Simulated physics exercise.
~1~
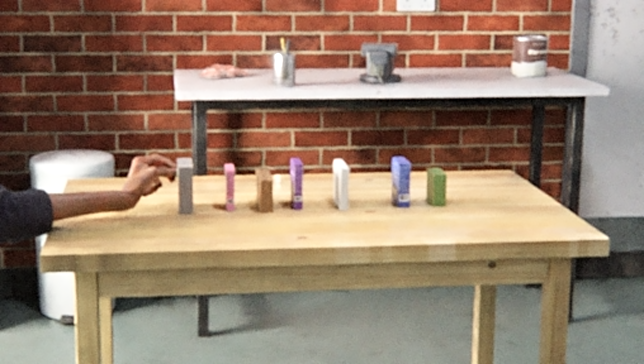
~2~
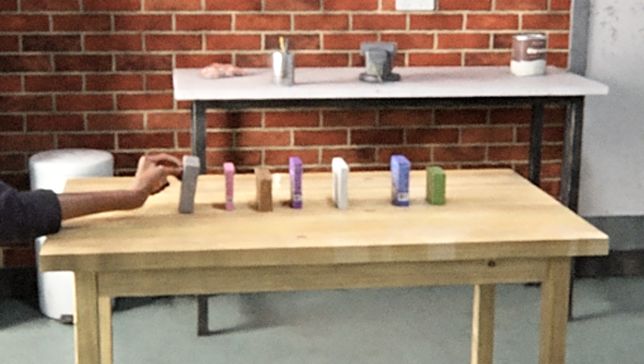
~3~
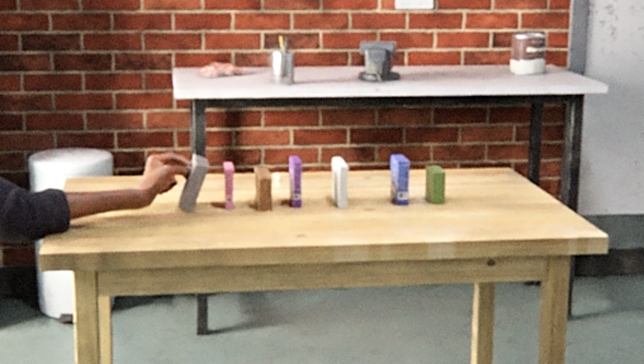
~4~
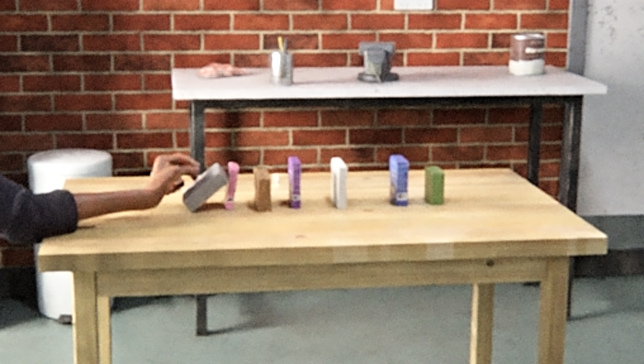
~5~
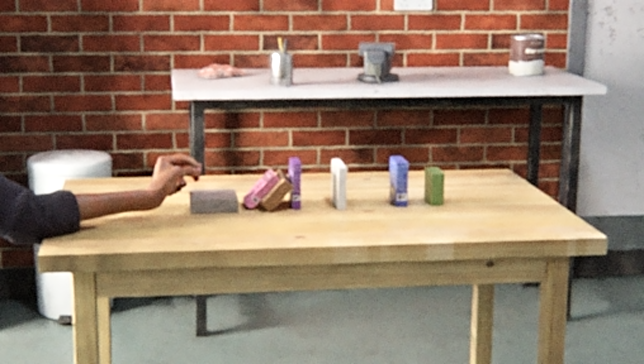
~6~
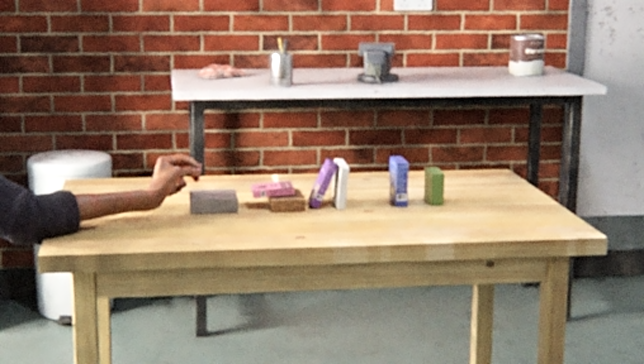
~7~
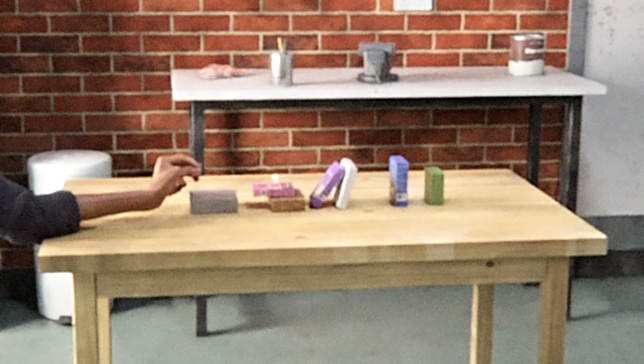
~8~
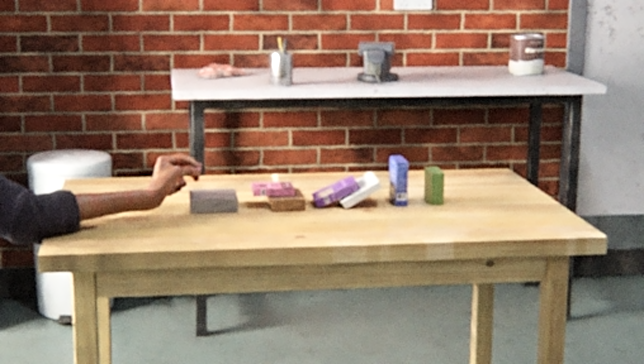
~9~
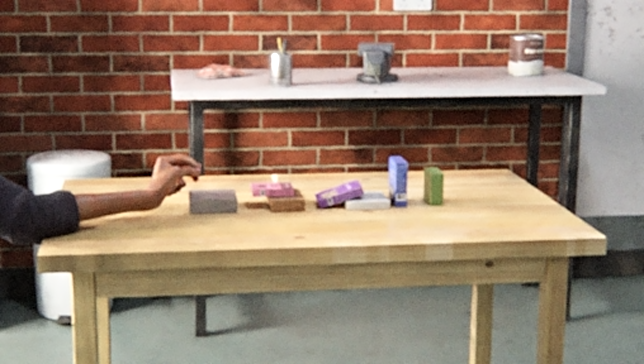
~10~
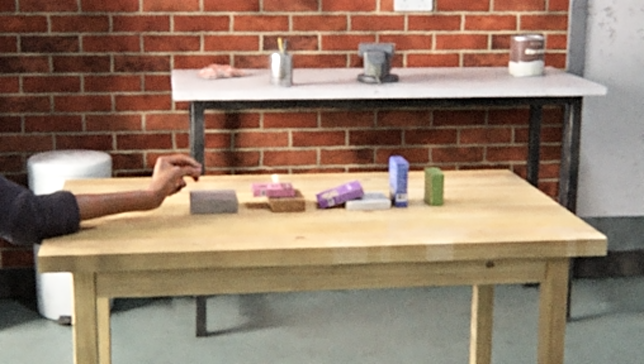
We see a hand tip a grey board rightward on a wooden table, toppling the pink packet, brown block, purple packet and white board in turn, until they lie fallen while the blue packet and green block remain standing at the right.
